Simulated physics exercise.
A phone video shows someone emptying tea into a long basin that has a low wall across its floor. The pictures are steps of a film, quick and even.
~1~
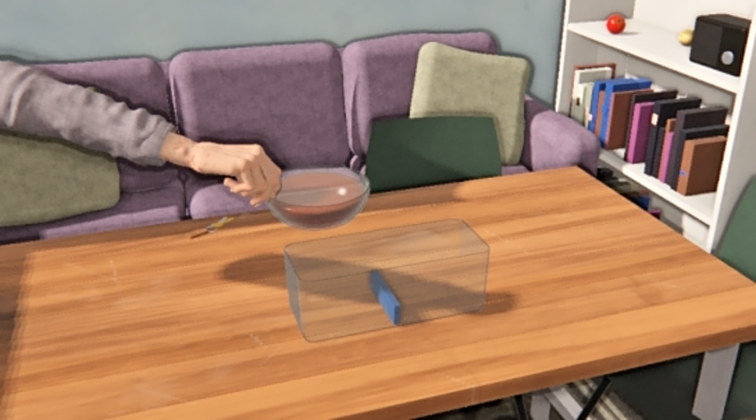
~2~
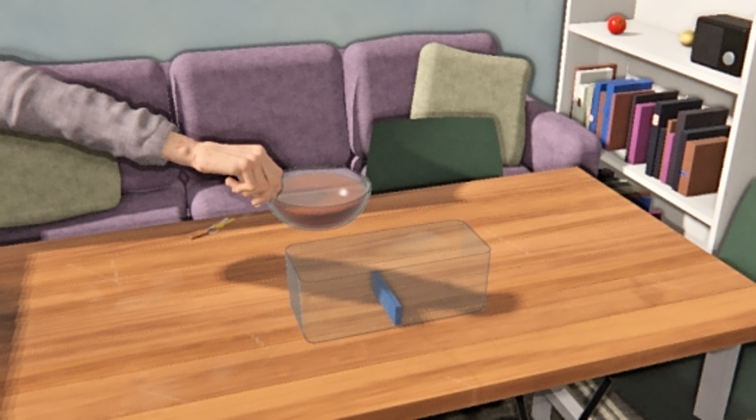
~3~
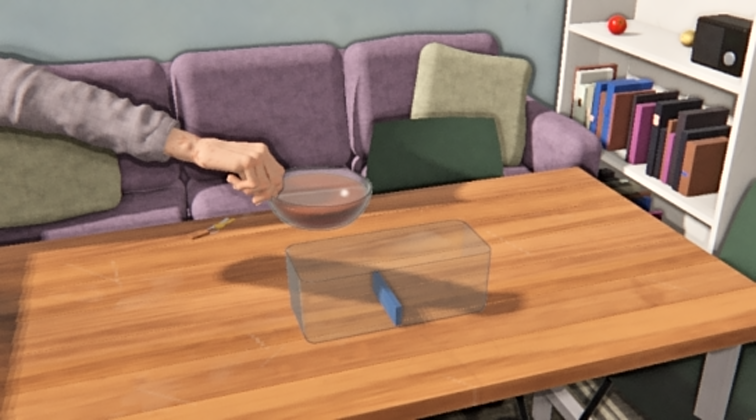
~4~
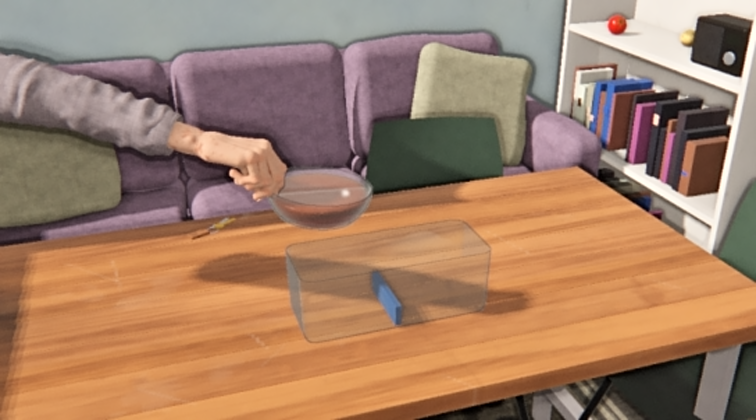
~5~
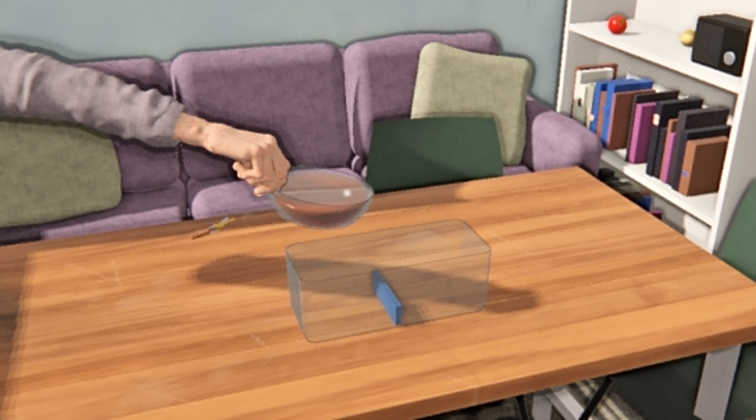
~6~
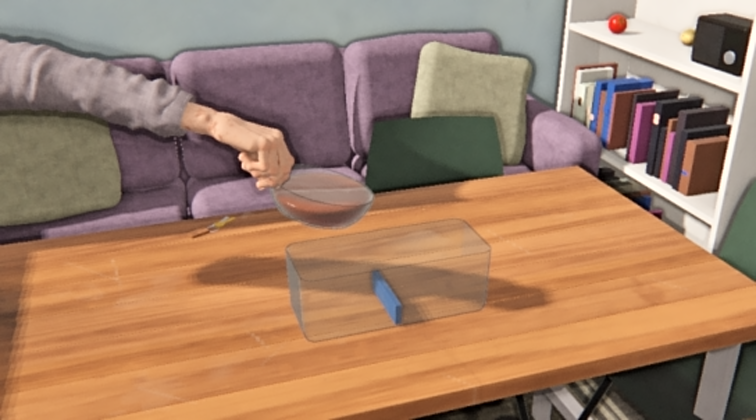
A hand slowly tilting a clear bowl of reddish-brown tea to the right above a long transparent basin on a wooden table.
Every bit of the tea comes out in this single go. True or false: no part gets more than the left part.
False; the right part gets the most.
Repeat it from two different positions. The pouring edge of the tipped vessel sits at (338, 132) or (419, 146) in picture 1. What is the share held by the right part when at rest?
Near 45 per cent for the first start, near 70 per cent for the second.
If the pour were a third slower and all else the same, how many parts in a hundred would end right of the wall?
Near 70 %.
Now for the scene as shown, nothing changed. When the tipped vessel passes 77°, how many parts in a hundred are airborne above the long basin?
Around 35 percent.
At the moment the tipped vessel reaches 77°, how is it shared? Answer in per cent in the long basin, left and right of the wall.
5 per cent left, 40 per cent right.
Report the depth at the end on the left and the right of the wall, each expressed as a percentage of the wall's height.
Once it is still, the left part shows 30 per cent and the right part 60.
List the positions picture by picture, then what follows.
In the first picture, it leans 0°; its right rim is at (367, 179); the tea meets the walls at (266, 196) and (364, 183); the long basin's rim runs from (291, 264) to (476, 234); the wall's top is at (385, 288).
In the second picture, it leans 1°; its right rim is at (368, 180); the tea meets the walls at (267, 196) and (365, 184).
In the third picture, it leans 3°; its right rim is at (369, 182); the tea meets the walls at (268, 196) and (366, 185).
In the fourth picture, it leans 6°; its right rim is at (369, 185); the tea meets the walls at (269, 194) and (366, 186).
In the fifth picture, it leans 10°; its right rim is at (370, 188); the tea meets the walls at (271, 192) and (367, 186).
In the sixth picture, it leans 16°; its right rim is at (370, 192); the tea meets the walls at (273, 192) and (369, 188); 1 per cent is over the edge.
A moment on, the tilt is 77° and 19 per cent is still to pour, 4 is left of the wall and 40 right of it.
Next, the tilt is 104° and 0 per cent is still to pour, 31 is left of the wall and 62 right of it.
Then the tilt is 105° and 0 per cent is still to pour, 32 is left of the wall and 64 right of it.
Later the tilt is 105° and 0 per cent is still to pour, 32 is left of the wall and 63 right of it.
Finally, 32 per cent lies left of the wall, 63 right of it and 4 outside.
